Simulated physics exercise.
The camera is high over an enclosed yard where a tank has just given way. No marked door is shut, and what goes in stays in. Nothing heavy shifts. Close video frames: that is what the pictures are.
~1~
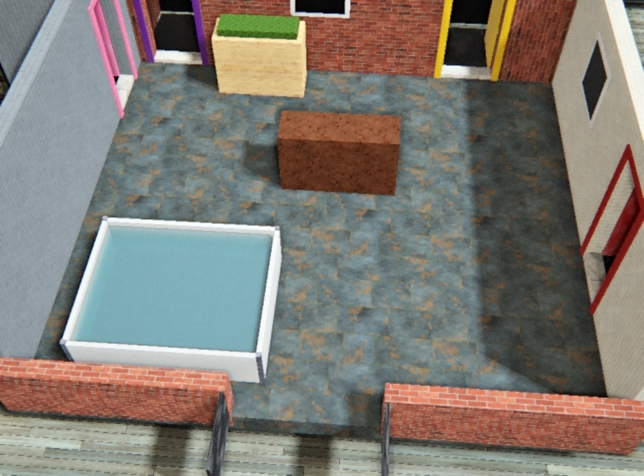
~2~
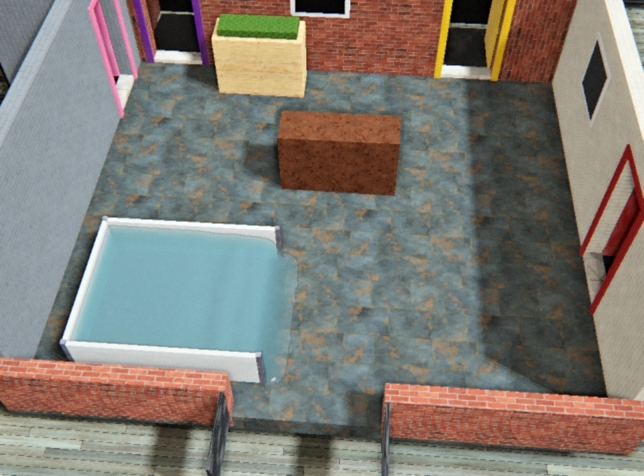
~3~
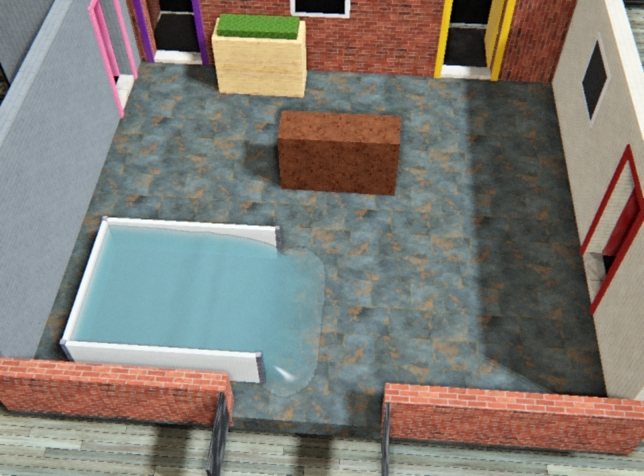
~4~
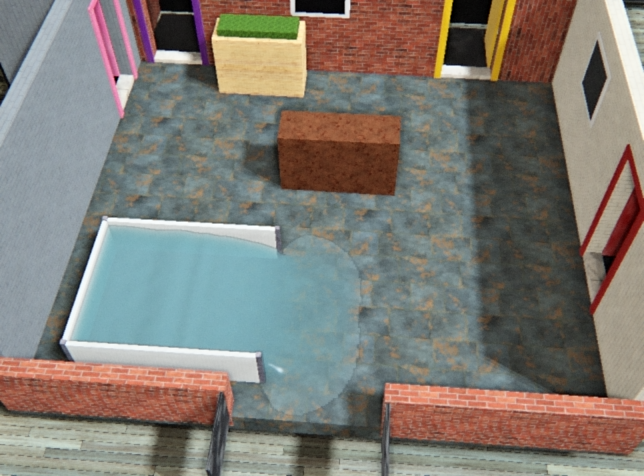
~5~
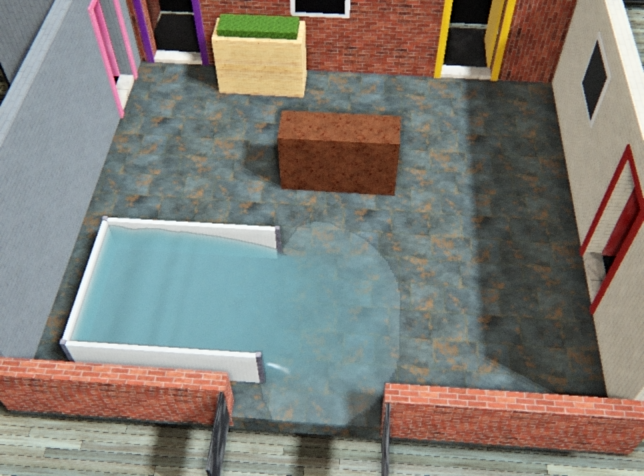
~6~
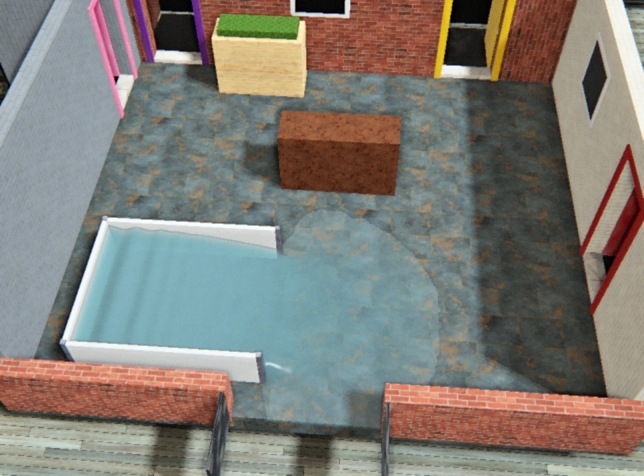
A white-walled tank of blue water in a brick-fronted yard lost its right side, and the water poured out and spread in a widening, rounded sheet rightward across the dark tiled floor.
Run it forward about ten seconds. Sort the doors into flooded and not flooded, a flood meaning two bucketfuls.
Sorted: Red door - flooded; pink door - not flooded; yellow door - flooded; purple door - not flooded.
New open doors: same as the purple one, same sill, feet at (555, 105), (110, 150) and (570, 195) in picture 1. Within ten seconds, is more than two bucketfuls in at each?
Crosses the line; stays below the line; crosses the line.
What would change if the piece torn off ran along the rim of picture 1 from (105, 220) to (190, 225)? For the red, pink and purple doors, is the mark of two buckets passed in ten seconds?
Outcome - red door: Short of the mark, pink door: Past the mark, purple door: Past the mark.
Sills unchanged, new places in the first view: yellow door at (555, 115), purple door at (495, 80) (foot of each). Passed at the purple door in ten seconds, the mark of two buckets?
Purple: Exceeds it.
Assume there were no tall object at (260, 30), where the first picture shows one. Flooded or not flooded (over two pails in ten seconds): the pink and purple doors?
Pink door stays within the limit; purple door stays within the limit.
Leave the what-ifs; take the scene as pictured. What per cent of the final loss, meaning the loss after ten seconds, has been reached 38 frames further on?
Share gone by then: About 75 %.
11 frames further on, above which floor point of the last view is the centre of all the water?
Roughly (328, 314).
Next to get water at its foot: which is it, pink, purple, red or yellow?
My answer is the door marked red.
A moment on, water covers 30 % of the floor; the red door not reached, the pink door not reached, the yellow door not reached, the purple door not reached.
Next, water covers 40 % of the floor; the red door under two buckets in, the pink door not reached, the yellow door not reached, the purple door not reached.
Then, water covers 45 % of the floor; the red door far over two buckets in, the pink door not reached, the yellow door not reached, the purple door not reached.
Later, water covers 55 % of the floor; the red door far over two buckets in, the pink door not reached, the yellow door over two buckets in, the purple door not reached.
In the end, water covers 85 % of the floor; the red door far over two buckets in, the pink door wet at the sill, nothing in, the yellow door far over two buckets in, the purple door wet at the sill, nothing in.
